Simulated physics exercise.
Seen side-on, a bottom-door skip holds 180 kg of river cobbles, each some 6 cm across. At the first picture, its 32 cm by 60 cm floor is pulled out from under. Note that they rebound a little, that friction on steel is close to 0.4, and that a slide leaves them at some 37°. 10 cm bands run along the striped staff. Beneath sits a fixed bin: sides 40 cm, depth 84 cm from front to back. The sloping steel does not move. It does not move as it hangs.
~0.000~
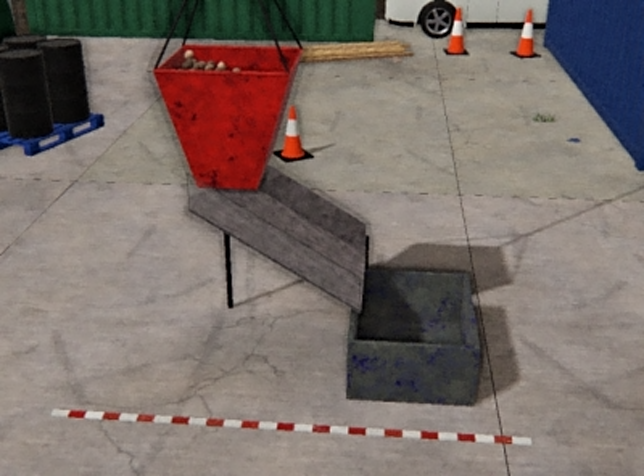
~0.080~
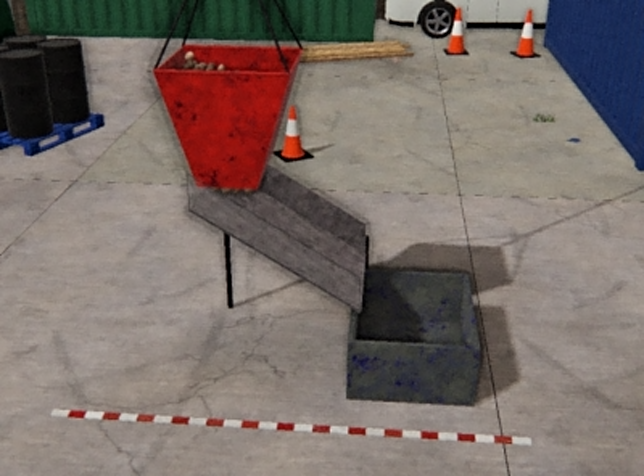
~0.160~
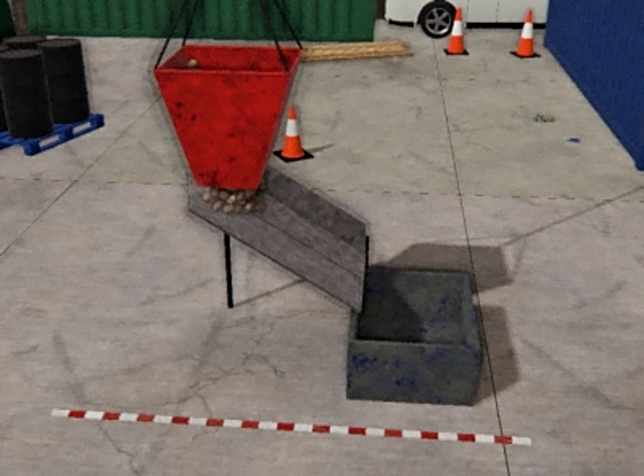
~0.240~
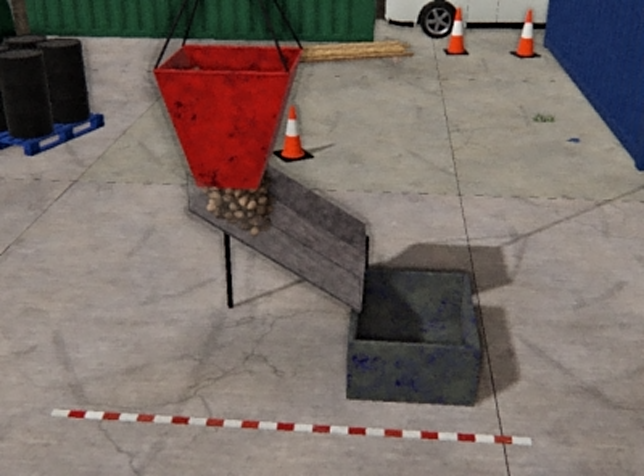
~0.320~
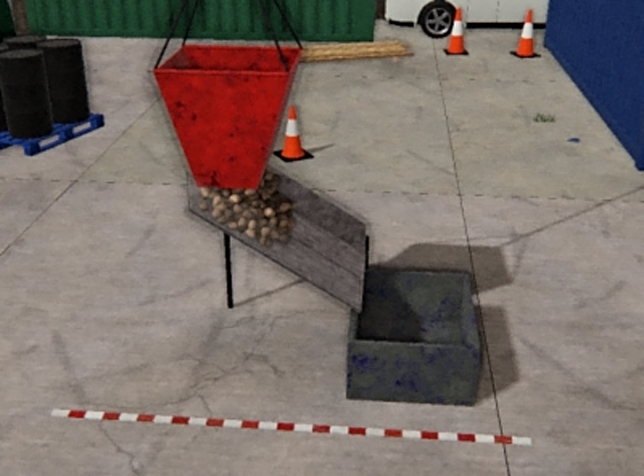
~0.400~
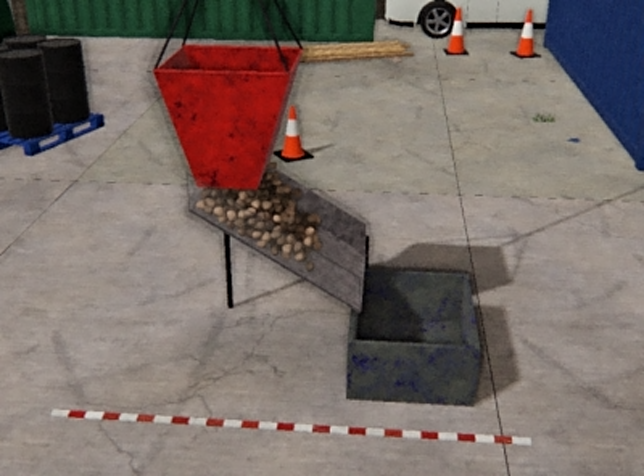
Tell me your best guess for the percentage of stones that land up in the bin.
My best guess is 100 percent.
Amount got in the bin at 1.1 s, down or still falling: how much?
Roughly 45 percent by that time.
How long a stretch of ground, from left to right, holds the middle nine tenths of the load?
Roughly 60 cm.
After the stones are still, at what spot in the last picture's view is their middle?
They end up centred close to (420, 339).
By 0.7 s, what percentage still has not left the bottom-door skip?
Roughly 25 per cent is still inside.
After 0.7 s, 24 % in the bottom-door skip, 67 % on the steel, 1 % falling or lying left of the bin, 9 % falling or lying in the bin; the stones farthest right are at (423, 327).
After 1.1 s, 0 % in the bottom-door skip, 57 % on the steel, 43 % falling or lying in the bin; the stones farthest right are at (461, 342).
After 1.7 s, 0 % in the bottom-door skip, 12 % on the steel, 88 % falling or lying in the bin; the stones farthest right are at (462, 337).
After 2.6 s, 0 % in the bottom-door skip, 100 % falling or lying in the bin; the stones farthest right are at (462, 334).
After 4.5 s, 0 % in the bottom-door skip, 100 % in the bin; the stones farthest right are at (460, 335).
